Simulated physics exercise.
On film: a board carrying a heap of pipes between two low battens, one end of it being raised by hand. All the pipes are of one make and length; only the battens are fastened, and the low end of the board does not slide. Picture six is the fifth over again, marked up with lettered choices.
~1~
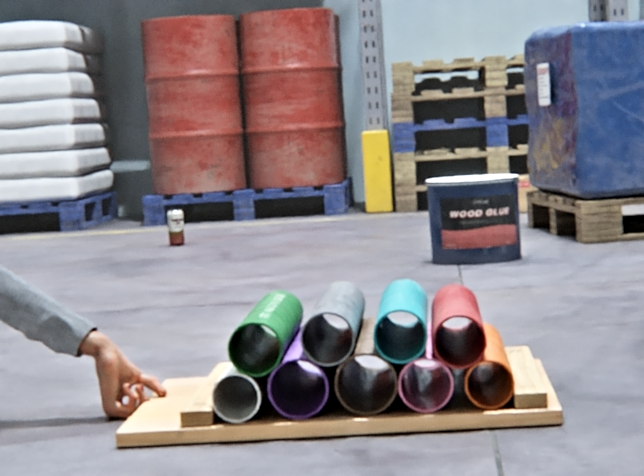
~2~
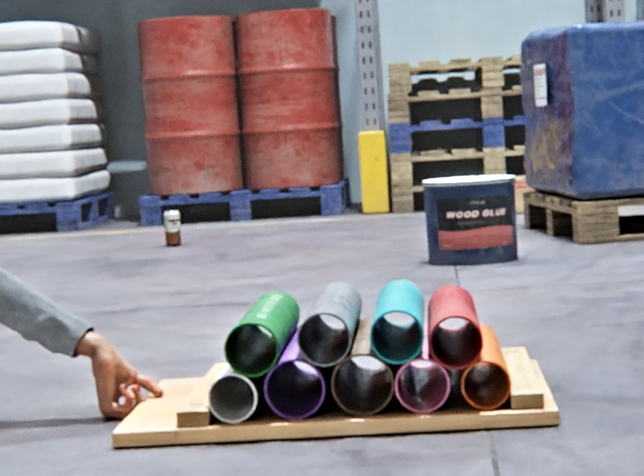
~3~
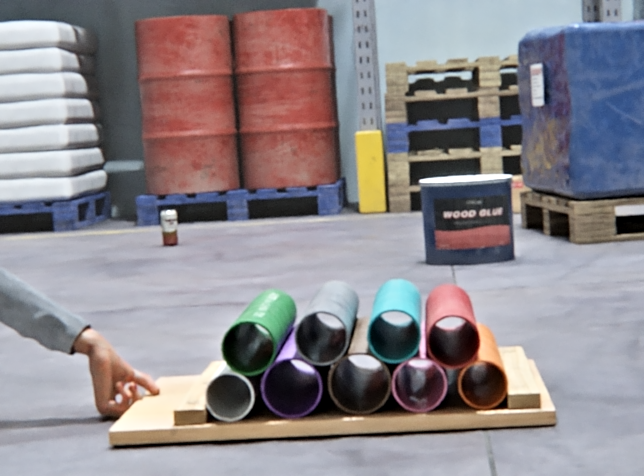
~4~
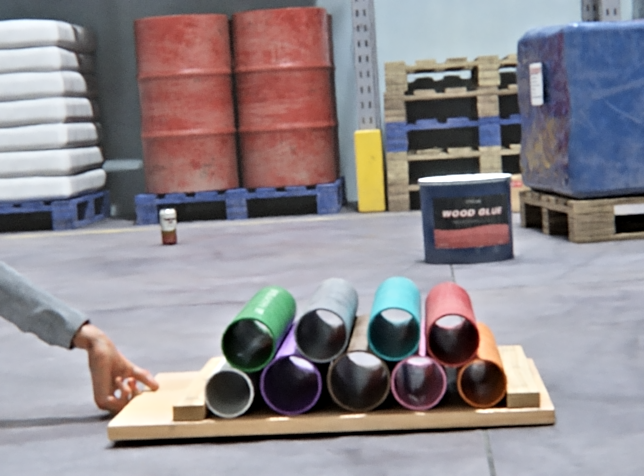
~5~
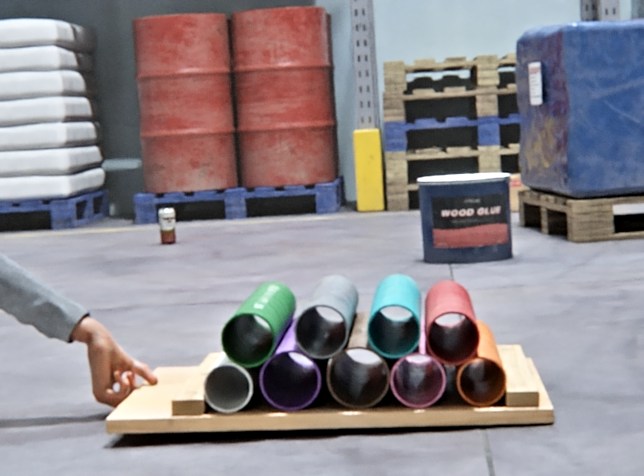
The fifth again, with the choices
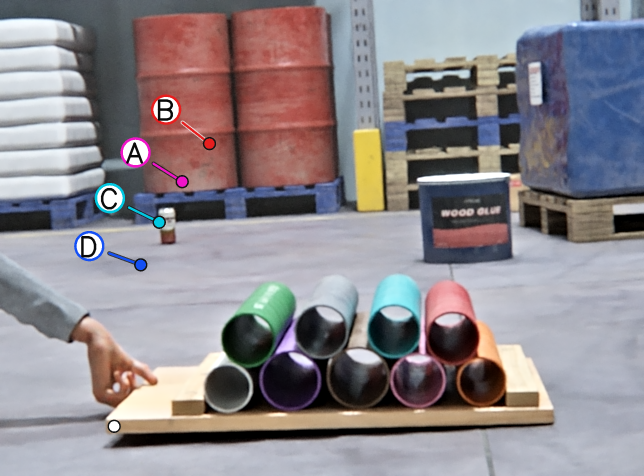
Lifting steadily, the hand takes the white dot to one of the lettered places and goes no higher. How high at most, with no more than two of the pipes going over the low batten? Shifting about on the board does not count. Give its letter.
No higher than C.
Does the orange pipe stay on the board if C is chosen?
Yes.
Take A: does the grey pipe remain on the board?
The grey pipe: No.
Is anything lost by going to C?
Yes, at C.
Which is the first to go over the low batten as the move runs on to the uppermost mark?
The red one.
On the marked copy, A at (182, 182); B at (209, 143); C at (159, 222); D at (141, 265); the white dot at (114, 426).
With C. Early on, board at 17°.
Further on, board at 29°.
At the end, board at 29°, two over the low batten (red, turquoise).
As for the rest, A three over the low batten (grey, red, turquoise); B four over the low batten (grey, red, green, turquoise); D two over the low batten (red, turquoise).
